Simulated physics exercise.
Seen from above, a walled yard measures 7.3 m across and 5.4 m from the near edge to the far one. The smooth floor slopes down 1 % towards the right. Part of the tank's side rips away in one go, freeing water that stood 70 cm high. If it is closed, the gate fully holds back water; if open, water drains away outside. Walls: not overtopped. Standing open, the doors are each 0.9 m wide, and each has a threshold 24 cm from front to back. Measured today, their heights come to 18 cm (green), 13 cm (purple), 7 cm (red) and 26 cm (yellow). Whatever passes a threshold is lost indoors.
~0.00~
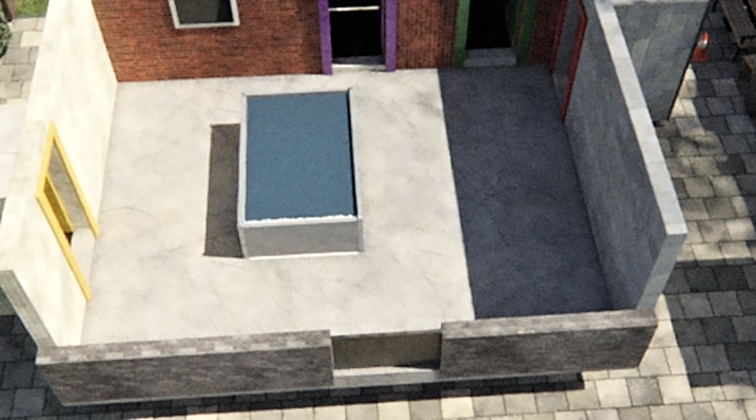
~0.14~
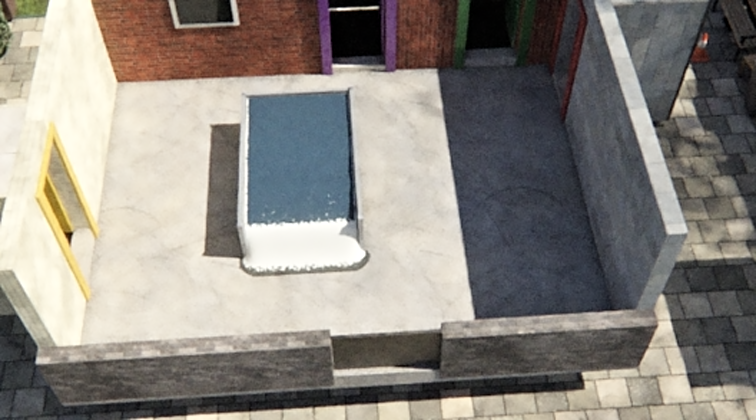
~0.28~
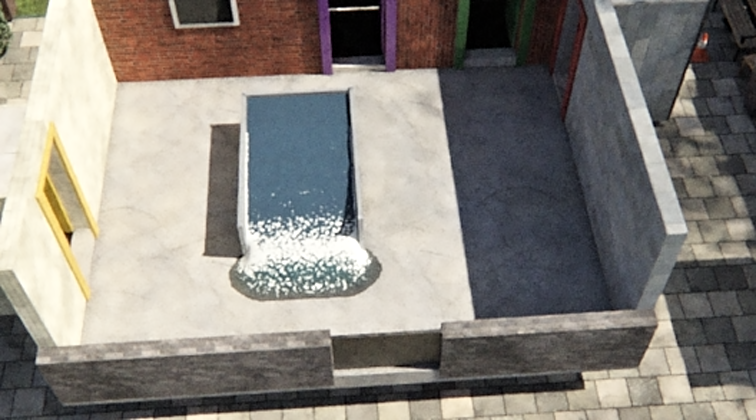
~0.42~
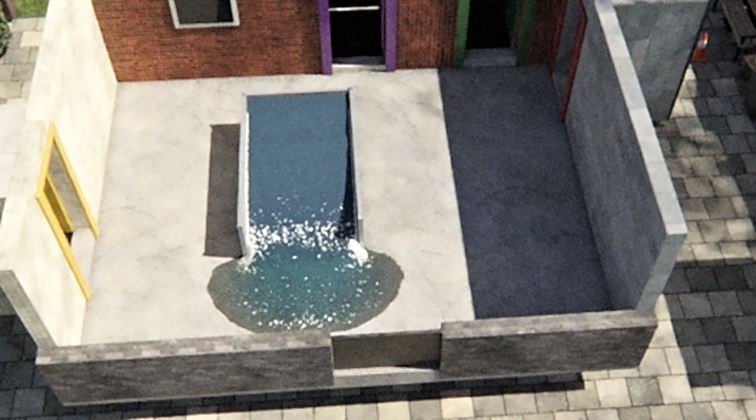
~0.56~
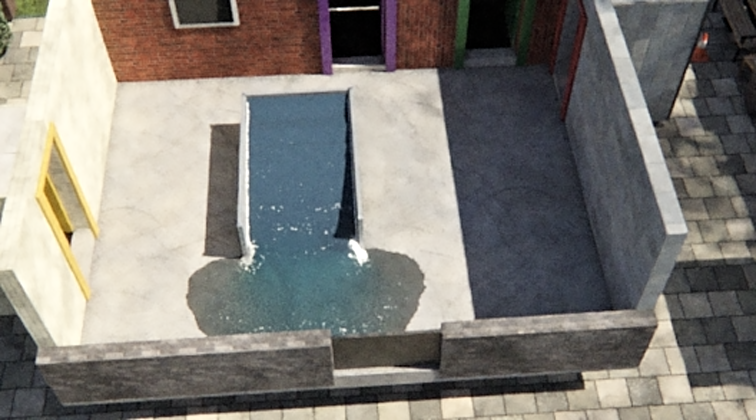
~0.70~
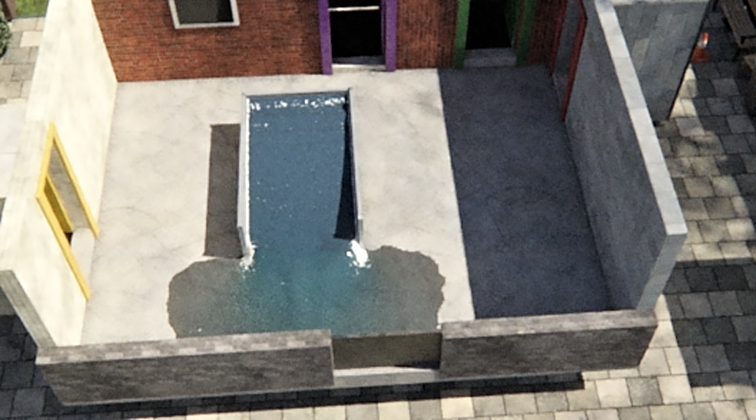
Water bursting from the near end of a raised tank, foaming, then spreading across the pale floor towards the low front wall.
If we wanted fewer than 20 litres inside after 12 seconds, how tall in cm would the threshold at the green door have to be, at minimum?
It would need to be around 12 cm tall.
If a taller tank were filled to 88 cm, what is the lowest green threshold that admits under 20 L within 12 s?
Then a height close to 16 cm.
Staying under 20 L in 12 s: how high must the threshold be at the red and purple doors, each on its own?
About 11.5 cm at red and about 12.0 cm at purple.
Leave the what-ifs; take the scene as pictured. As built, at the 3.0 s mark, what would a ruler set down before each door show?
Depth (cm): Green 0 / purple 0 / red 0 / yellow 16.
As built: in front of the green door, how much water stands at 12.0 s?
It comes to about 11.0 centimetres deep.
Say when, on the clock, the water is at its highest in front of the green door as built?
That happens close to 5.0 s on the clock.
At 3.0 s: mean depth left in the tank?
Average depth: Approx. 18 cm.
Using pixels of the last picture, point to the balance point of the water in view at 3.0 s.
Look at about (316, 275) in the last view.
After 1.4 s water covers 20 % of the floor, deepest (46 cm) near (309, 361); it has not reached the green door.
After 3.0 s water covers 45 % of the floor, deepest (35 cm) near (90, 374); it has not reached the green door.
After 12.0 s water covers 100 % of the floor, deepest (16 cm) near (615, 343); 11 cm at the green door, 0 litres in over its 18 cm threshold.
At the green door as built, the water arrived by 4.3 s and peaked near 17 cm at 5.2 s.
With a threshold of 10 cm, 49 litres would have come in within the 12 s; with 13.5 cm, 11 litres. So under 20 litres takes about 12 cm.
